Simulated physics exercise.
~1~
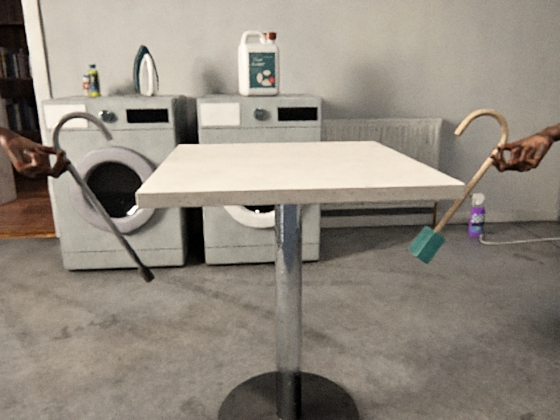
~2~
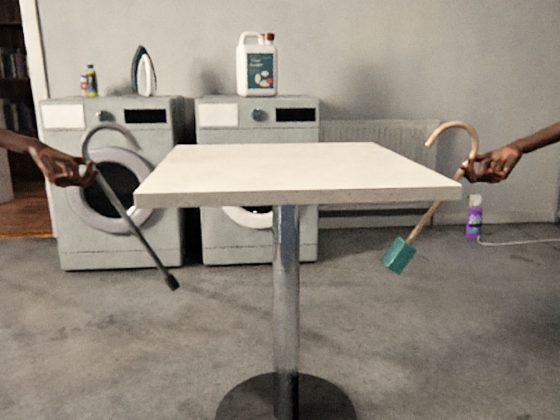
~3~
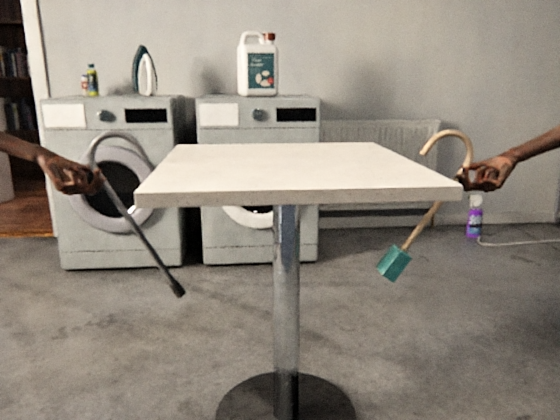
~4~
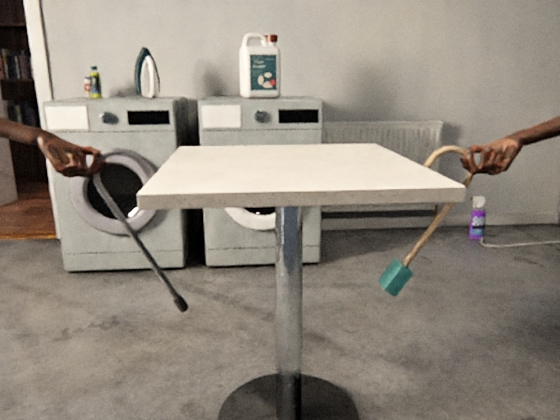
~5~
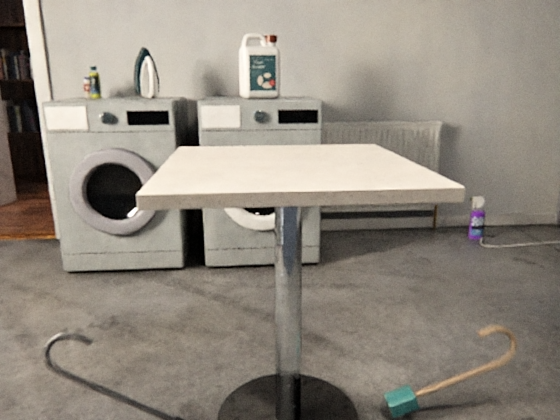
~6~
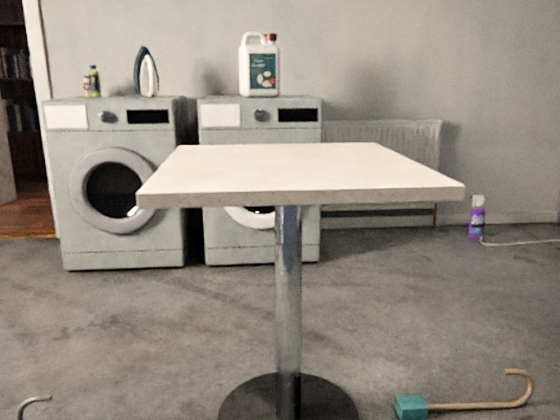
In a grey-carpeted laundry room, a slightly swaying handheld view faces a small pale table on a metal pedestal, with two washing machines behind it. A hand at the left holds a dark grey cane, and a hand at the right holds a wooden-handled turquoise brush with a hooked end. Both hands bring the hooks in toward the table's ends and lower them slightly. Then the hands are gone, and both objects drop, tilting as they fall. Finally the cane and brush are low by the floor, farther apart, while the table stays in place.
